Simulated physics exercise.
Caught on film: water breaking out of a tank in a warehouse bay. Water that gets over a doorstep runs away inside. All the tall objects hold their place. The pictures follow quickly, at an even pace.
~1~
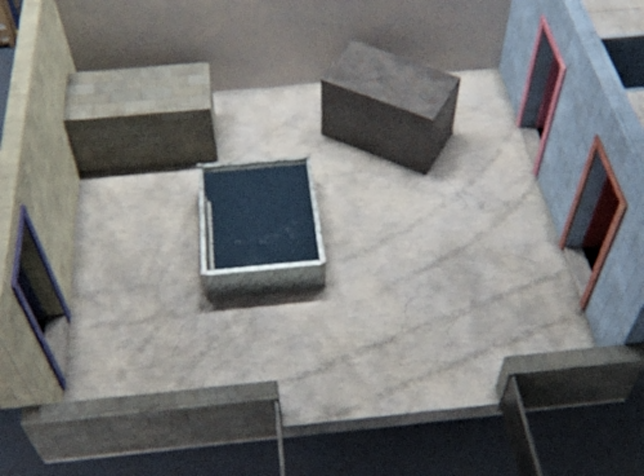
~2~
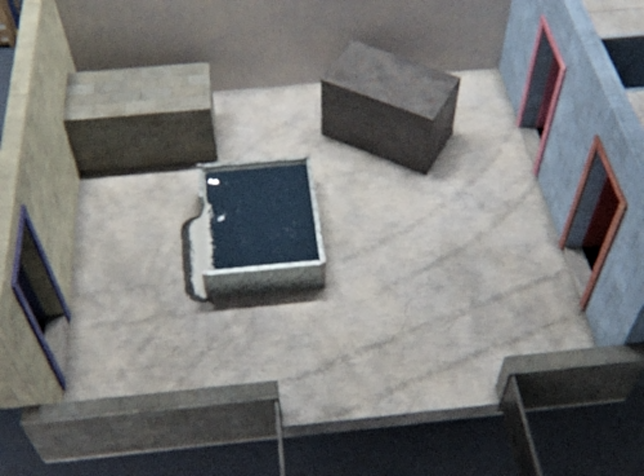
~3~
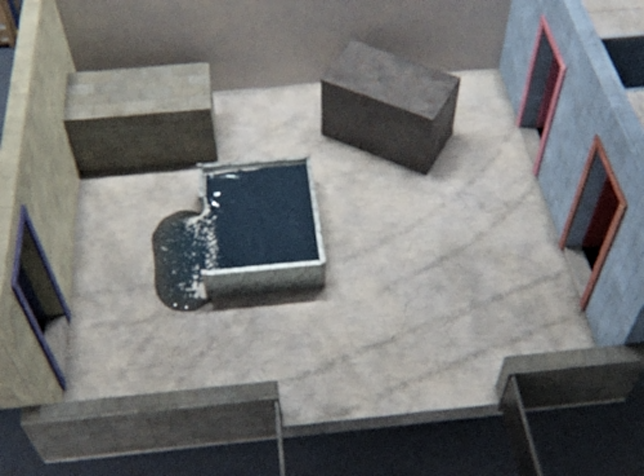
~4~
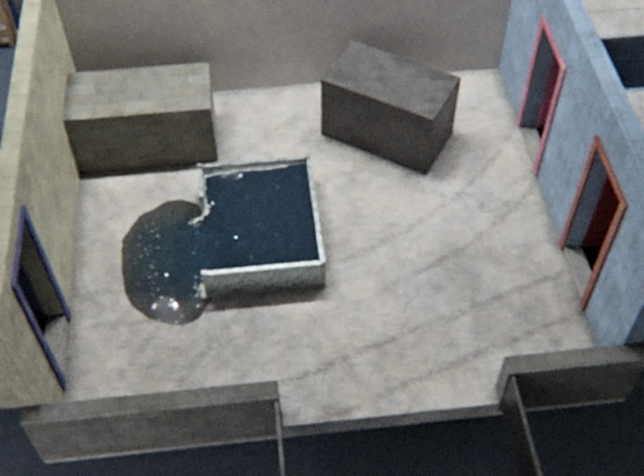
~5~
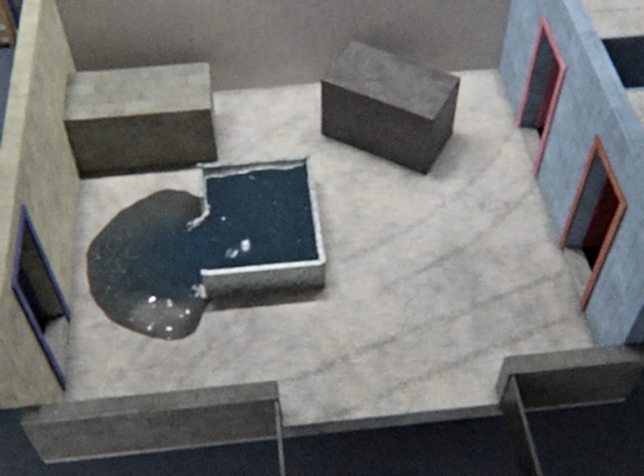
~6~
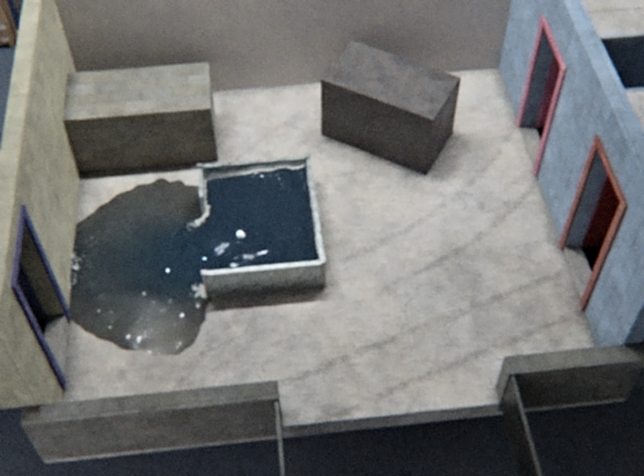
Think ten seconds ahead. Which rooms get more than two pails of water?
In the end: The red door stays under that; the pink door stays under that; the blue door stays under that.
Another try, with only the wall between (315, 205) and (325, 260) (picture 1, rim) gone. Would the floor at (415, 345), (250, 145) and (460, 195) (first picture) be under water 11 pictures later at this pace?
In turn: Awash, no water, flooded.
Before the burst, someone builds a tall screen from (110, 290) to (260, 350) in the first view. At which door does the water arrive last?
The one in pink.
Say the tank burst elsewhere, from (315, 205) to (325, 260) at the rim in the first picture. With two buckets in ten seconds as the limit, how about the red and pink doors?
Then: The red door goes over, the pink door takes more.
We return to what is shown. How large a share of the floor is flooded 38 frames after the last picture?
I make it 65 per cent.
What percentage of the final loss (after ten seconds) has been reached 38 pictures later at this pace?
Near 30 in a hundred.
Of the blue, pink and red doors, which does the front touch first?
That is the blue-painted one.
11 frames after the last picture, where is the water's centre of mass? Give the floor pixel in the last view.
I would point to (171, 267).
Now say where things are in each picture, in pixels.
The first frame shows still water in the water tank at (259, 216).
In the second frame, water pours out at (208, 251) and has run to (194, 221).
In the third frame, water pours out at (208, 252) and has run to (174, 302).
In the fourth frame, the front is at (131, 240), out from the gap at (208, 251).
In the fifth frame, water pours out at (208, 252) and has run to (96, 247).
In the sixth frame, the front is at (70, 309), out from the gap at (208, 251).
A moment on, water covers 15 % of the floor; the red door not reached, the pink door not reached, the blue door wet at the sill, nothing in.
Next, water covers 20 % of the floor; the red door not reached, the pink door not reached, the blue door wet at the sill, nothing in.
Then, water covers 35 % of the floor; the red door not reached, the pink door not reached, the blue door wet at the sill, nothing in.
Later, water covers 65 % of the floor; the red door not reached, the pink door not reached, the blue door wet at the sill, nothing in.
In the end, water covers 80 % of the floor; the red door wet at the sill, nothing in, the pink door wet at the sill, nothing in, the blue door wet at the sill, nothing in.
